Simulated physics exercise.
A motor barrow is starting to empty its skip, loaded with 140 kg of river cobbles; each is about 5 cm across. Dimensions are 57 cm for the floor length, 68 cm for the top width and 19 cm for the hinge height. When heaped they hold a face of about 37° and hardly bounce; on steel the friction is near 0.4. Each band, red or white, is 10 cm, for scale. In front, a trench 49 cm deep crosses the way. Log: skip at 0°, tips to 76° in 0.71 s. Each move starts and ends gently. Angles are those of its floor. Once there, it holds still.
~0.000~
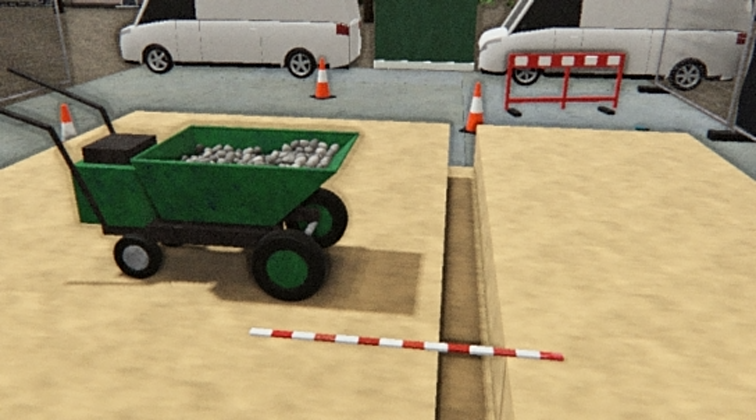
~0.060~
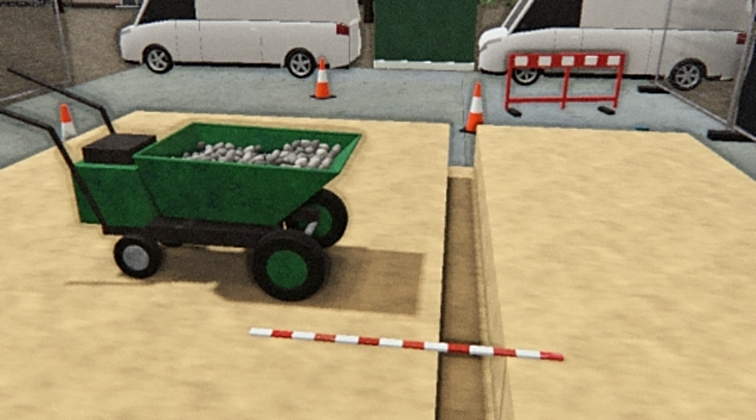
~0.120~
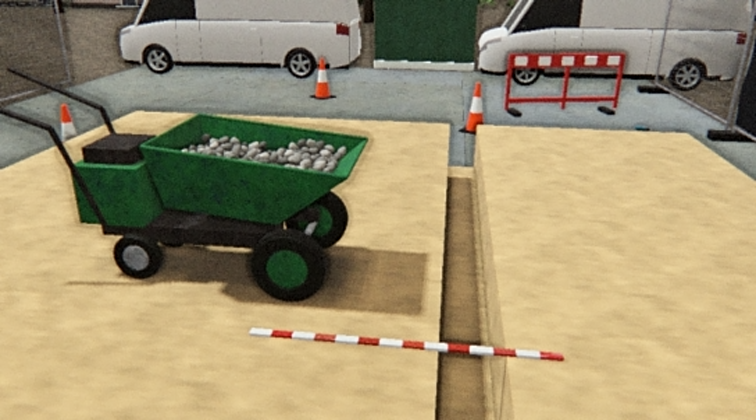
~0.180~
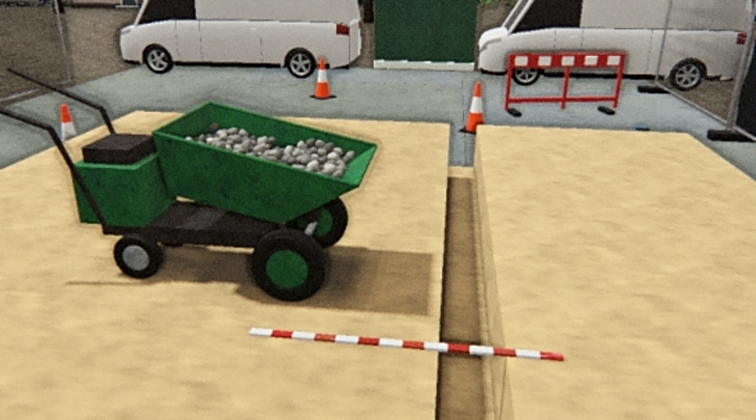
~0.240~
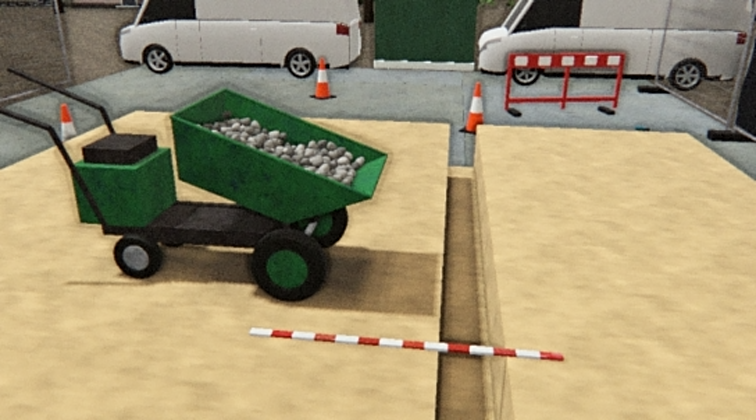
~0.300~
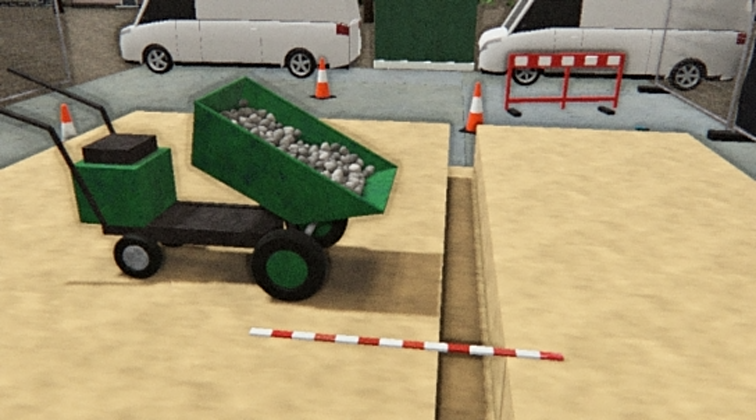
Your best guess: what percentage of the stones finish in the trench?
My guess is about 64 per cent.
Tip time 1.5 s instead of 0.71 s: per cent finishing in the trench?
Then some 60 per cent would.
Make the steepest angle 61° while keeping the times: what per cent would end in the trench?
The trench would hold about 85% of it.
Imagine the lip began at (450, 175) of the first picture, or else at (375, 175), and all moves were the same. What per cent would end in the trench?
I'd expect close to 0 per cent at the first and 85 per cent at the second.
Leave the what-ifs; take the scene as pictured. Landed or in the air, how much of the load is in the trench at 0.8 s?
By that moment, roughly 15 per cent of the load.
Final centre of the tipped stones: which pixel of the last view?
The resting stones are centred at roughly (464, 344).
After 0.5 s the floor is at 64°; 100 % in the skip; the foremost stones are at (401, 238).
After 0.8 s the floor is at 76°; 72 % in the skip, 12 % short of the trench, 16 % in the trench; the foremost stones are at (487, 309).
After 1.2 s the floor is at 76°; 20 % in the skip, 17 % short of the trench, 57 % in the trench, 7 % past the trench; the foremost stones are at (606, 295).
After 3.1 s the floor is at 76°; 14 % in the skip, 16 % short of the trench, 64 % in the trench, 7 % past the trench; the foremost stones are past the picture's edge.
